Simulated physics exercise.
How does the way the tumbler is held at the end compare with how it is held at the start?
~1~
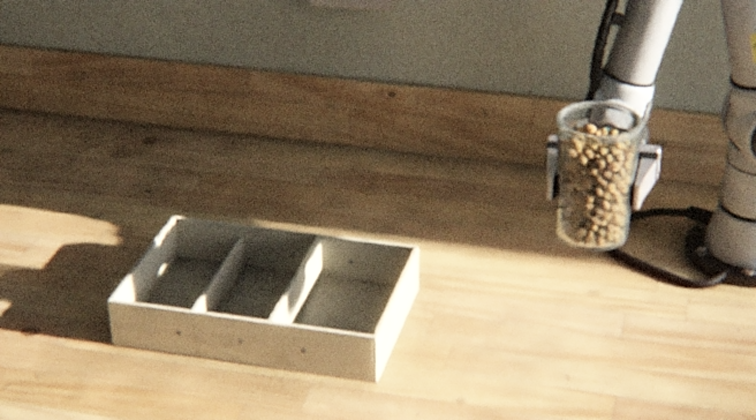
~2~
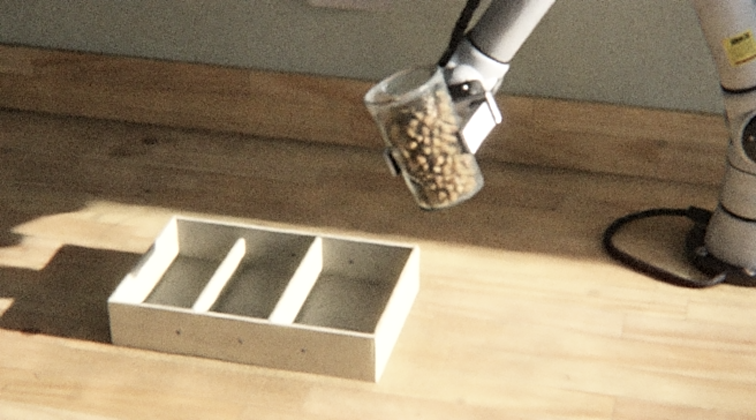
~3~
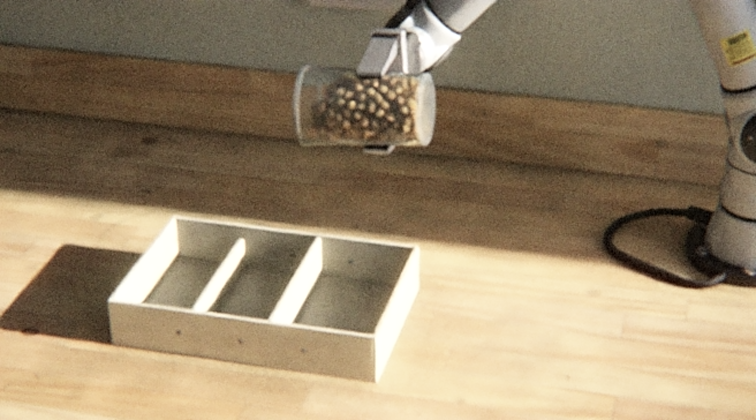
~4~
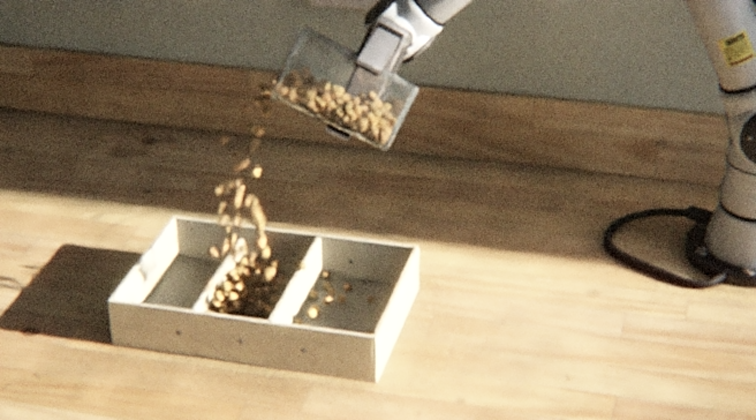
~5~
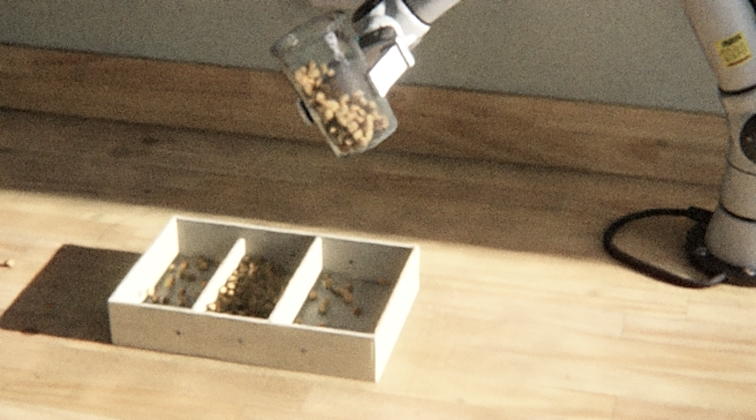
At the start the robot arm holds the tumbler upright, while at the end it is leaning, with its open top towards the left.
